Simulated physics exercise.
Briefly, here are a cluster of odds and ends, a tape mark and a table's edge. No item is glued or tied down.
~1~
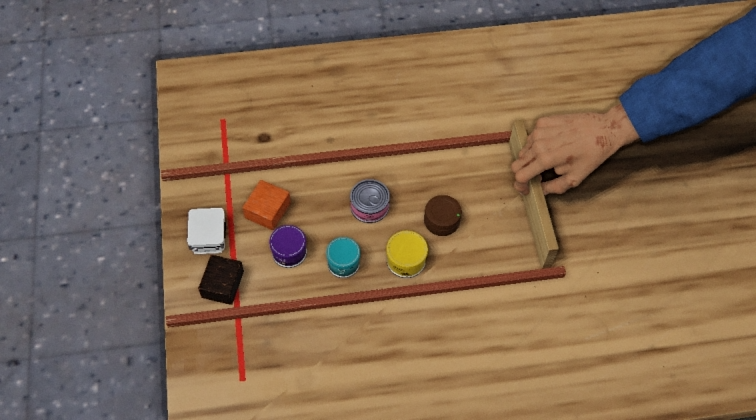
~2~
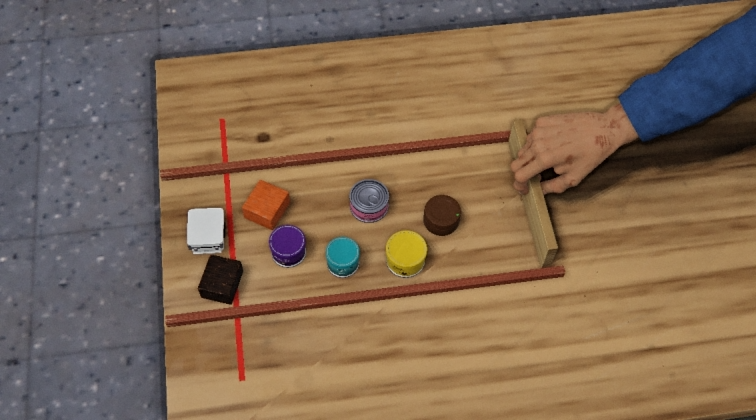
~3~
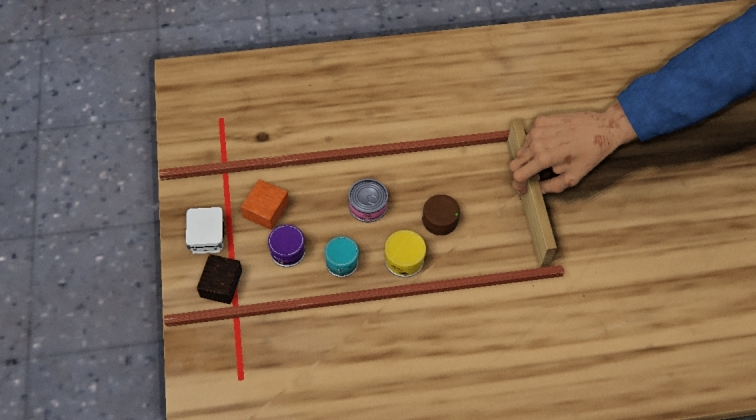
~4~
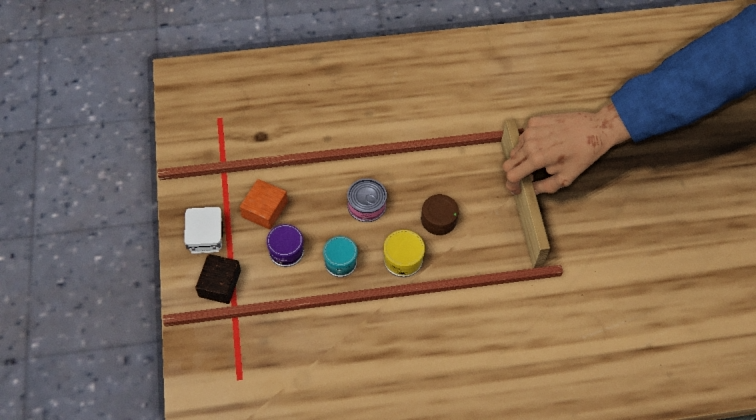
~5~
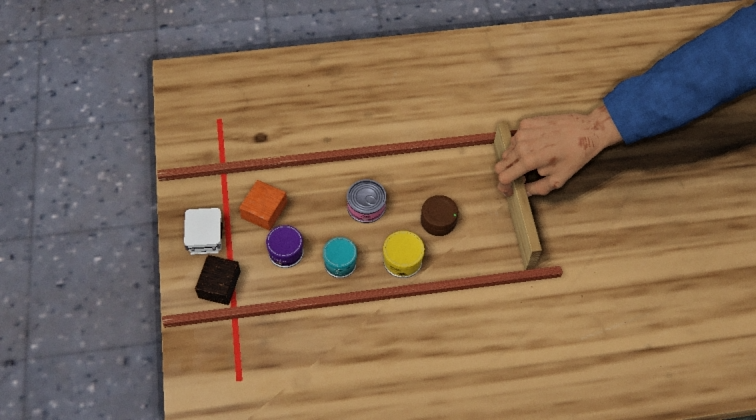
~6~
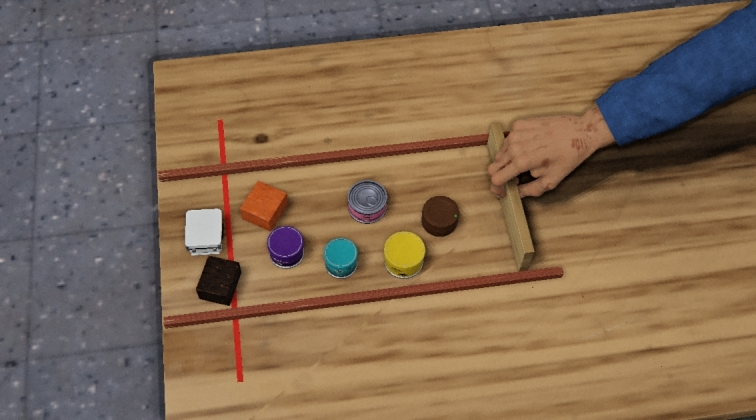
A wooden tabletop above a speckled blue-grey floor is seen from high overhead, in a view that stays almost still. Between two reddish-brown rails lie a white case and a black block at the left by a red tape line, an orange block, purple, turquoise, yellow and grey-lidded tins, and a brown round piece. At the right, a blue-sleeved hand holds a board still, then slides it slightly left, touching nothing else.
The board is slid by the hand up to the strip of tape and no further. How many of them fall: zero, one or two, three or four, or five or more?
The count that falls off is a single one or a pair.
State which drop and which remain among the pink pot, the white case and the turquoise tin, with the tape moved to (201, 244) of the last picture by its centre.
Taking them in turn, the pink pot does not drop, the white case tips off, the turquoise tin tips off.
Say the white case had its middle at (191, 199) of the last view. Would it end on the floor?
In that case it plunges.
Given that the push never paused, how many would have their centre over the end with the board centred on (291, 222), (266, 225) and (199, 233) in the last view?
In order: 0, 0, 5.
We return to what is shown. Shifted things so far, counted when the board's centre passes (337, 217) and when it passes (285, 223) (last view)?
5 and 8.
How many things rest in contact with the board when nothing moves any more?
It adds up to 3.
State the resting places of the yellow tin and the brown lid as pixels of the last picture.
Close to (212, 282); the other close to (211, 242).
Early on, none off yet; white case at rest near (205, 232); black block at rest near (219, 281); orange block at rest near (264, 206).
A while later, none off yet; white case travelled a little near (187, 236); black block travelled about its own width near (193, 283); orange block travelled about its own width near (219, 209).
Finally, the number that fall off is one or two; lost, black block and white case.
